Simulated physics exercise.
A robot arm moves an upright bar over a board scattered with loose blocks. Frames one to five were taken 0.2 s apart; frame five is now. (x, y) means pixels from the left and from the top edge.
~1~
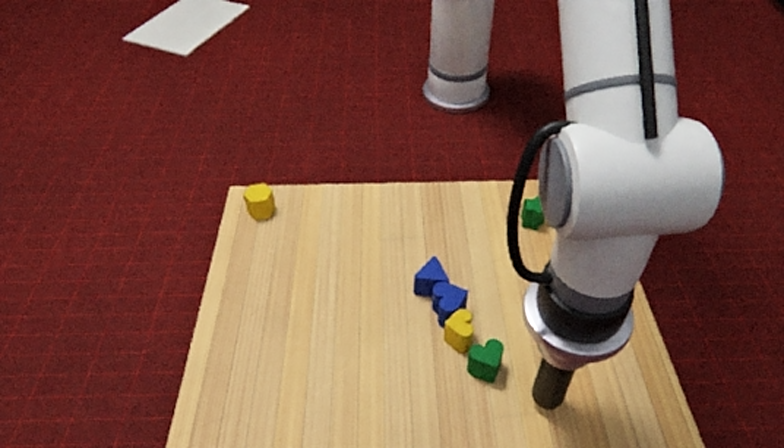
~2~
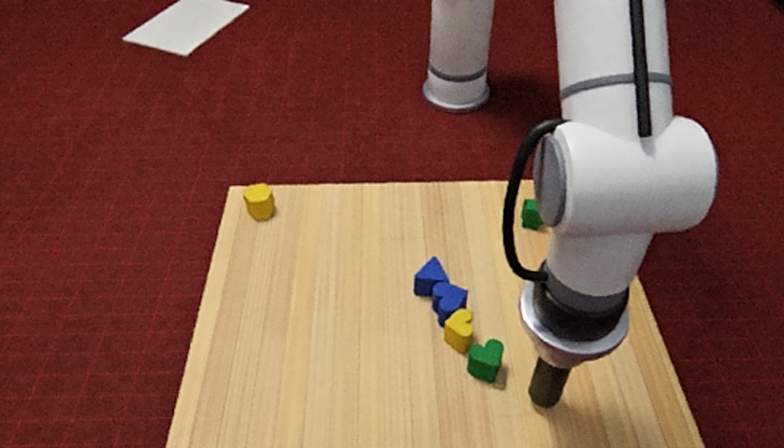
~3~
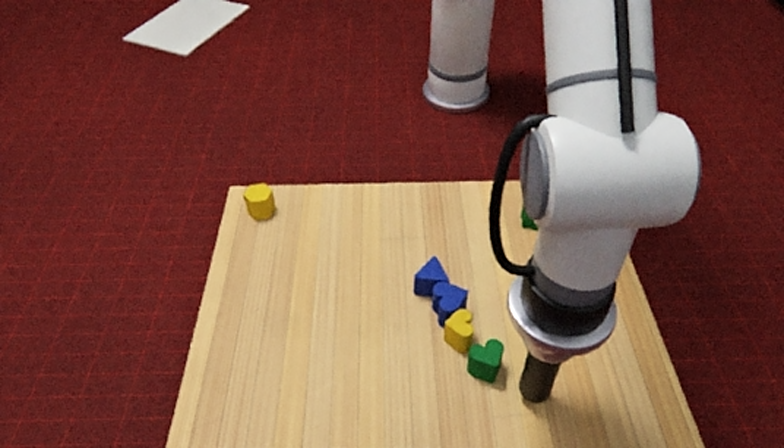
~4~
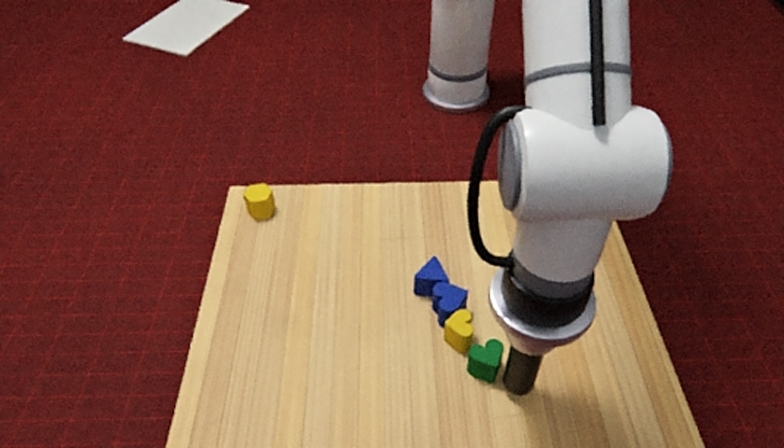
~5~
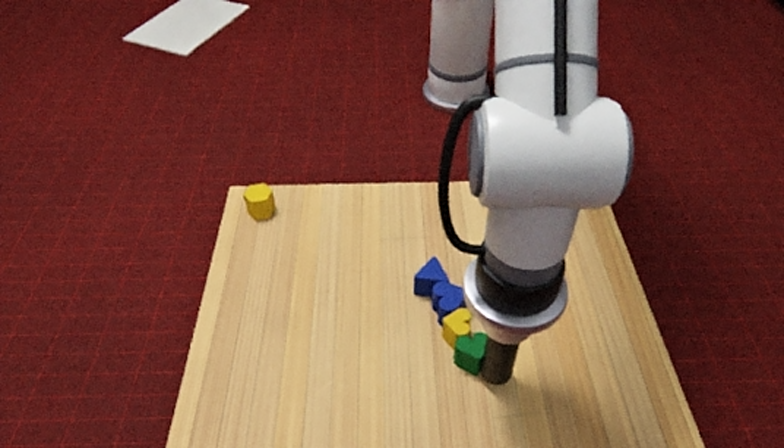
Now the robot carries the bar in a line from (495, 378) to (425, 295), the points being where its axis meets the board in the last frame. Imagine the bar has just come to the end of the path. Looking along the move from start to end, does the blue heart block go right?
I'd say yes.
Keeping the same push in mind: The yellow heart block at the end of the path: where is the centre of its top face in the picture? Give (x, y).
The centre of its top face lies at (418, 307).
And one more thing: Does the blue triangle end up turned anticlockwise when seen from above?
I expect so.
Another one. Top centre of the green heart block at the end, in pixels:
I'd say the green heart block ends with its top centre at (442, 337).
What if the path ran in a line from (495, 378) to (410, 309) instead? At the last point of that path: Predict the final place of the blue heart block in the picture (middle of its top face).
Just about (439, 280).
On the path given first. One third of the way, bar (470, 342); blue triangle (433, 268), turned 15° anticlockwise; blue heart block (447, 292), turned 15° clockwise; yellow heart block (436, 316), turned 55° clockwise; green heart block (444, 337), turned 35° anticlockwise.
Two thirds of the way, bar (447, 315); blue triangle (431, 258), turned 40° anticlockwise; blue heart block (442, 280), turned 40° clockwise; yellow heart block (420, 310); green heart block (442, 337), turned 50° anticlockwise.
At the end, bar (426, 290); blue triangle (428, 236), turned 45° anticlockwise; blue heart block (430, 256), turned 80° clockwise; yellow heart block (418, 307), turned 15° anticlockwise; green heart block (442, 337), turned 50° anticlockwise.
